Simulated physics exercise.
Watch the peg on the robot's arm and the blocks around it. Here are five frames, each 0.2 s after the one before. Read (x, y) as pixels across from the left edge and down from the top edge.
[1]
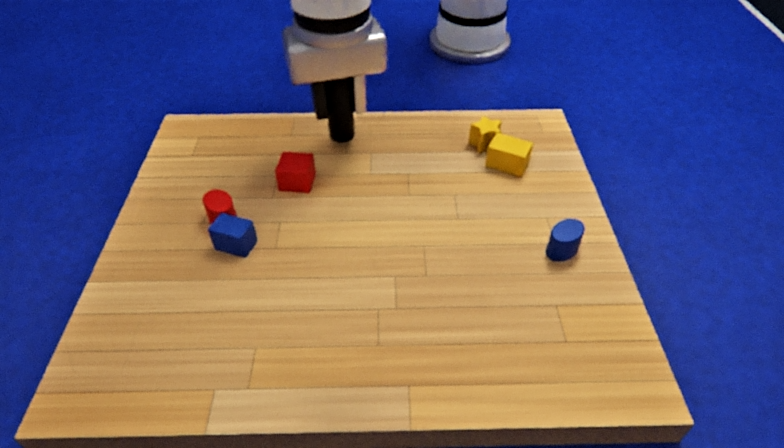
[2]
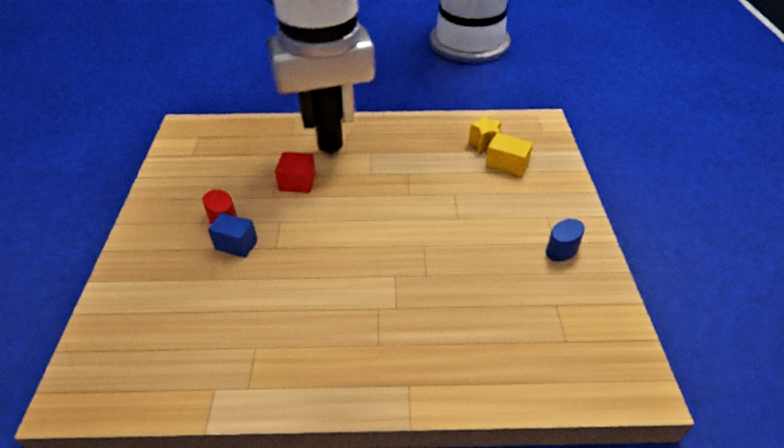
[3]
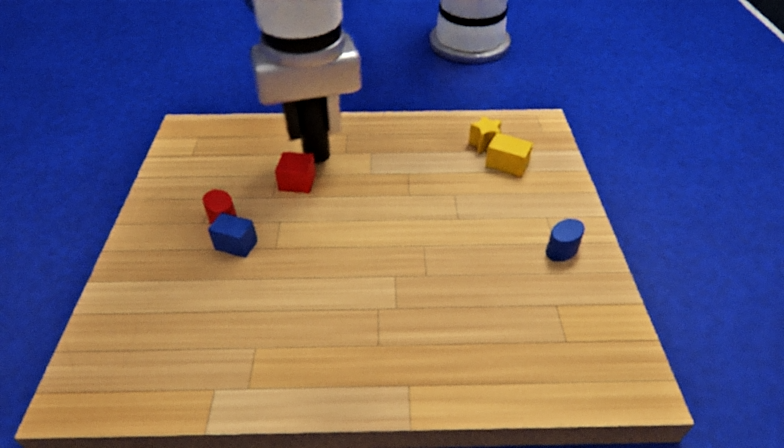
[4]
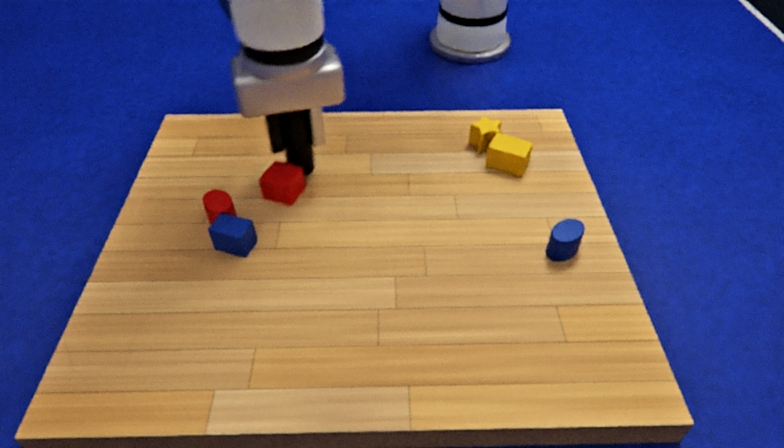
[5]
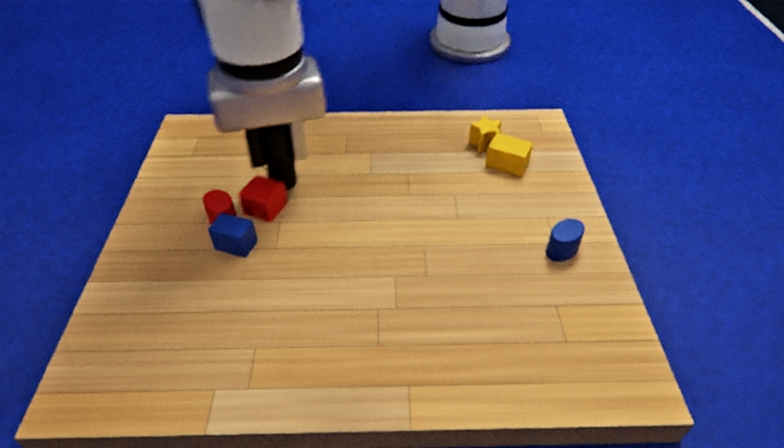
The robot arm's black peg moved down and to the left across the wooden board, then pushed the red block toward the red and blue pieces, while the yellow and other blue pieces stayed still.
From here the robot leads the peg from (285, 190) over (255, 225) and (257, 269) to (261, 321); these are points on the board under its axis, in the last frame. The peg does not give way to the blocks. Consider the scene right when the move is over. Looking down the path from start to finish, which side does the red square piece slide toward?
Facing the way the path runs, start to end, you'll find the red square piece has shifted right.
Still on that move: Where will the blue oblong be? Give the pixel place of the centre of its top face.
I'd expect the centre of its top face to be at (179, 265).
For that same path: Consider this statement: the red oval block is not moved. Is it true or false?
False.
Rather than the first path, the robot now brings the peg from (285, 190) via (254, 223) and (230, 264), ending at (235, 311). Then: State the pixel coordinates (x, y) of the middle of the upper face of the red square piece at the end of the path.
I'd guess (186, 278).
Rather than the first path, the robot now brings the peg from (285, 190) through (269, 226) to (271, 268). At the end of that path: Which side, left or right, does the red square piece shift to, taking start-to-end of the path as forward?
Over to the right.
What follows on the original path. One third of the way, peg at (253, 218); red oval block at (207, 204), turned 35° clockwise; blue oblong at (209, 248); red square piece at (227, 225).
Two thirds of the way, peg at (255, 262); red oval block at (207, 204), turned 35° clockwise; blue oblong at (180, 265), turned 50° clockwise; red square piece at (214, 253), turned 50° clockwise.
At the end, peg at (259, 314); red oval block at (207, 204), turned 35° clockwise; blue oblong at (179, 265), turned 55° clockwise; red square piece at (214, 254), turned 50° clockwise.
